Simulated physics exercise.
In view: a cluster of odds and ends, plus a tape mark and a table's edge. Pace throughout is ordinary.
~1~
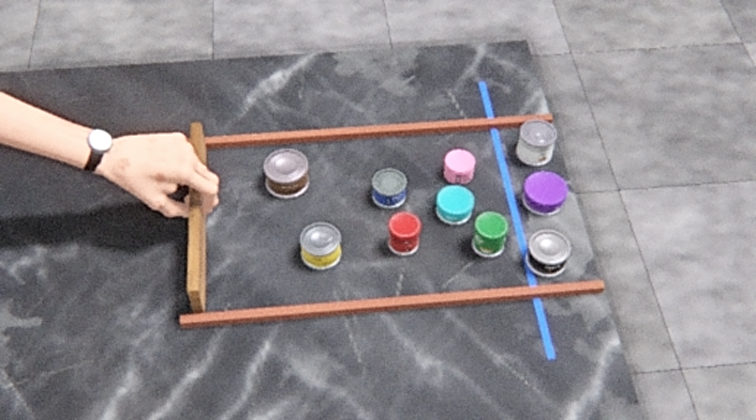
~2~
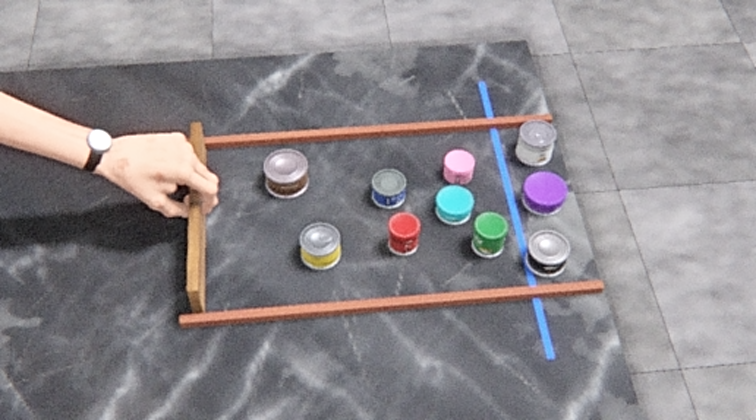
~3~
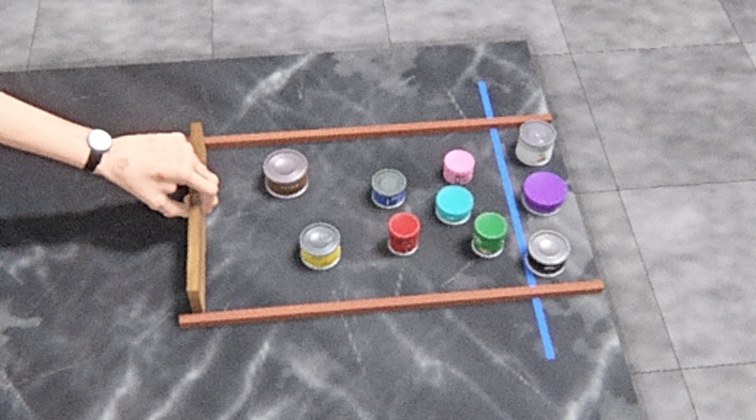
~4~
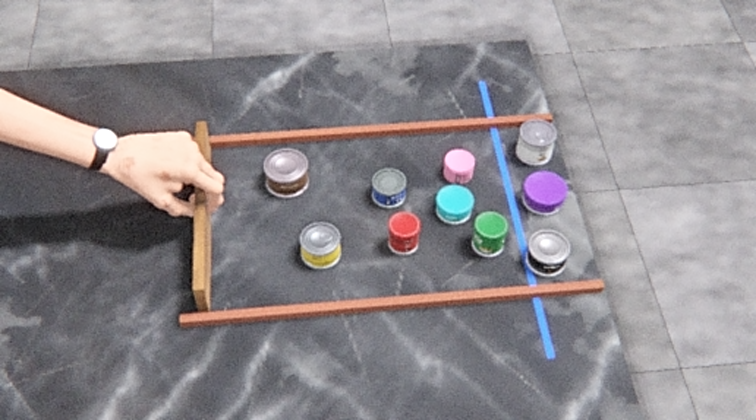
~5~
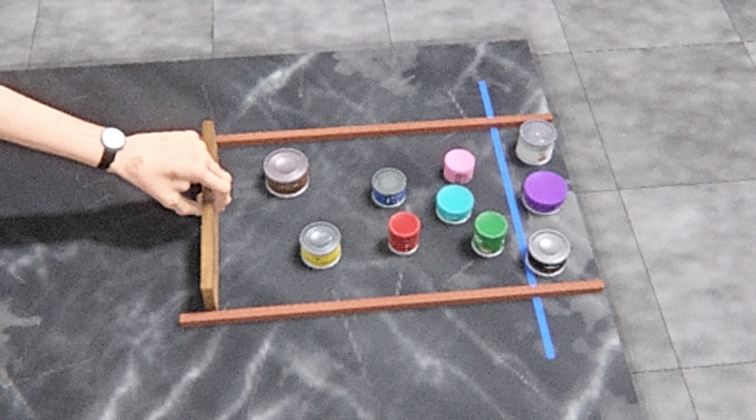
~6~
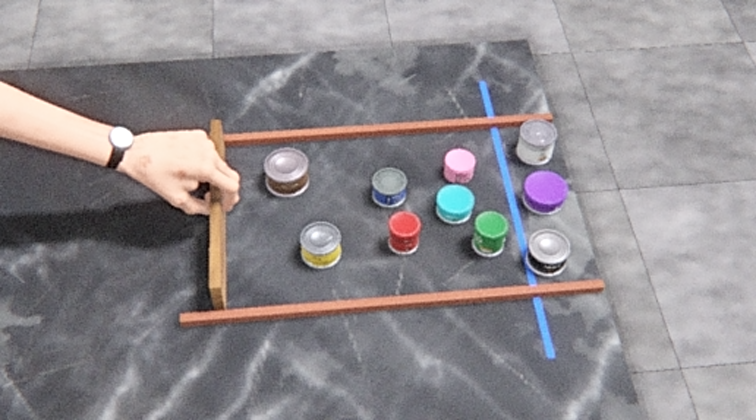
On a dark marbled tabletop above grey floor tiles, seen from above at an angle, two reddish-brown rails run across the surface. Between them sit small pots and tins in brown, yellow, blue, red, pink, turquoise and green, with white, purple and black ones by a blue tape line at right. After staying still at first, a watch-wearing hand slides the upright wooden board slightly rightward, while the containers and camera stay still.
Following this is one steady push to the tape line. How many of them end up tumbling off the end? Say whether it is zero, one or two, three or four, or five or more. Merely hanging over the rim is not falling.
Honestly, the push sends one or two of them over the end.
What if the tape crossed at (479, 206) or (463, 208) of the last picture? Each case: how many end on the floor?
Try 1: 0; try 2: 0.
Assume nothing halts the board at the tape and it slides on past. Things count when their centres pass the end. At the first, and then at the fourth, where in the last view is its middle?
Roughly (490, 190) and then roughly (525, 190).
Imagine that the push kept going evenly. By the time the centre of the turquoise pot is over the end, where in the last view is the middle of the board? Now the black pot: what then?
Near (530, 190), then near (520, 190).
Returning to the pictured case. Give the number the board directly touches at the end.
I count 3 of them.
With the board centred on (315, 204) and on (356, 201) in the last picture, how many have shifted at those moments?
2 by the first point, 4 by the second.
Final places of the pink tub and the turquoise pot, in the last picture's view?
The pink tub finishes at (556, 162); the turquoise pot finishes at (559, 187).
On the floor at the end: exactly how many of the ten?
The number is 1.
A little later, none off yet; white pot at rest near (536, 142); purple tin at rest near (545, 193); black pot at rest near (548, 253).
Next, none off yet; white pot at rest near (536, 142); purple tin moving near (549, 193); black pot shifted a little near (569, 262).
When it is over, the number that fall off is one or two; down, purple tin.
